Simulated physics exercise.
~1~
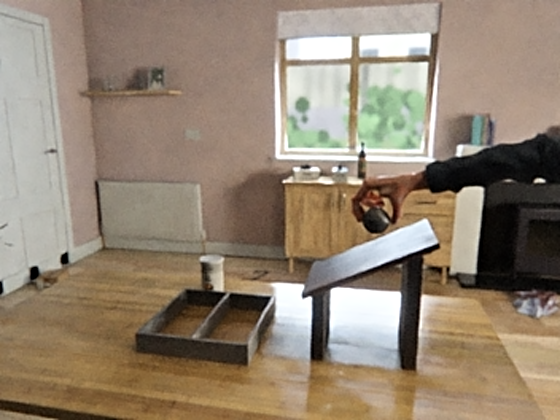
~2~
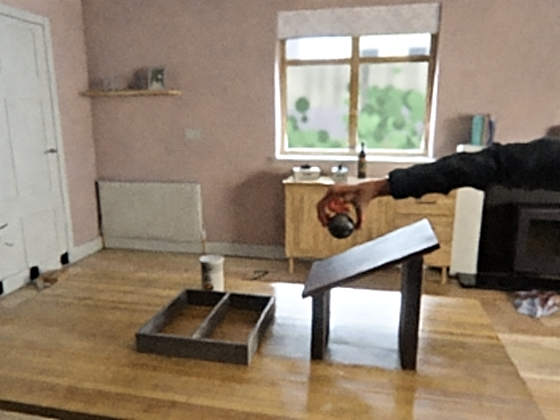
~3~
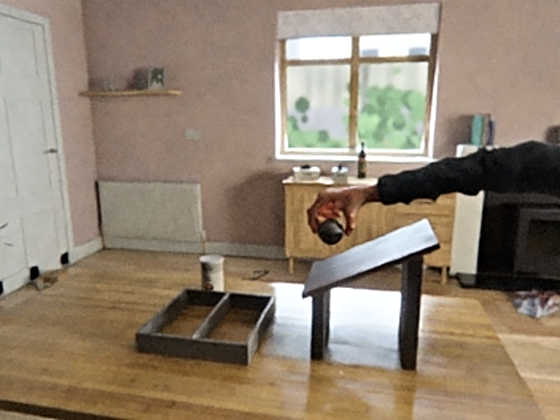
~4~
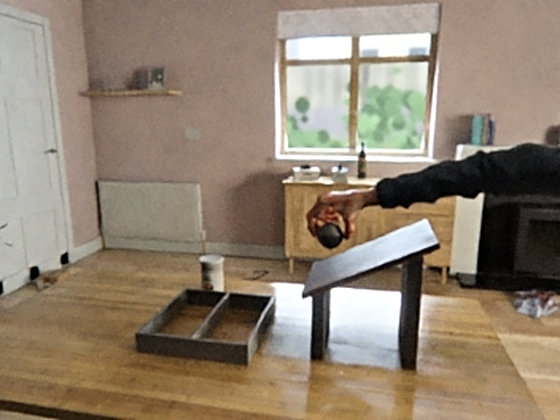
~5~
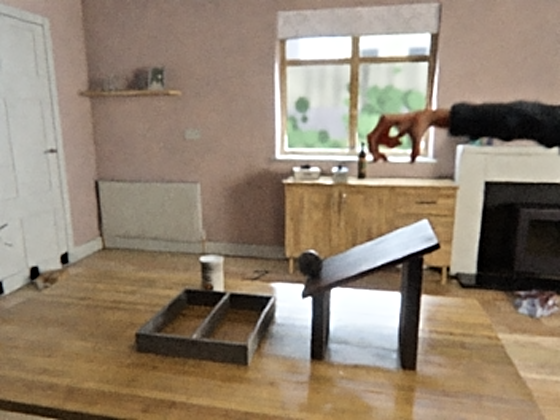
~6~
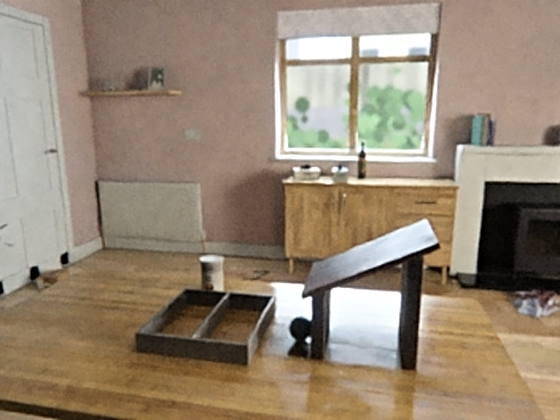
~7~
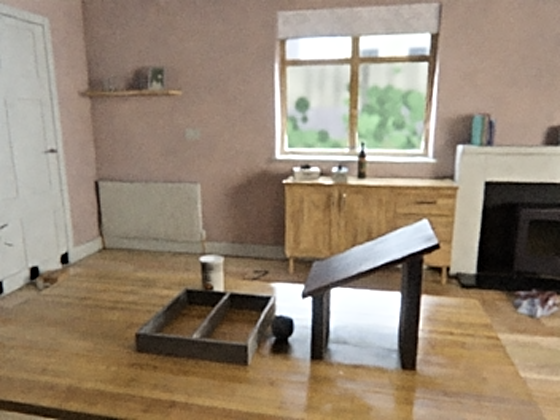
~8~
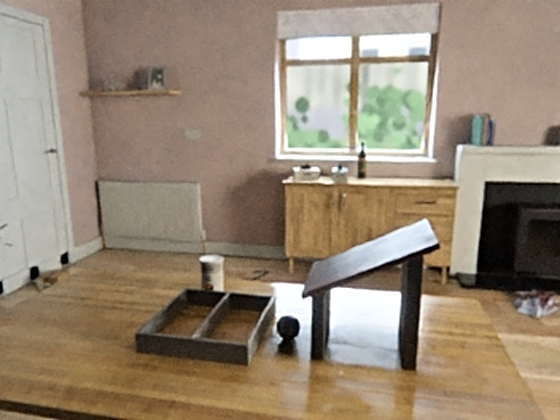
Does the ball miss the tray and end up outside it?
Yes, the ball ends up outside the tray, resting on the table between the tray and the sloping board.
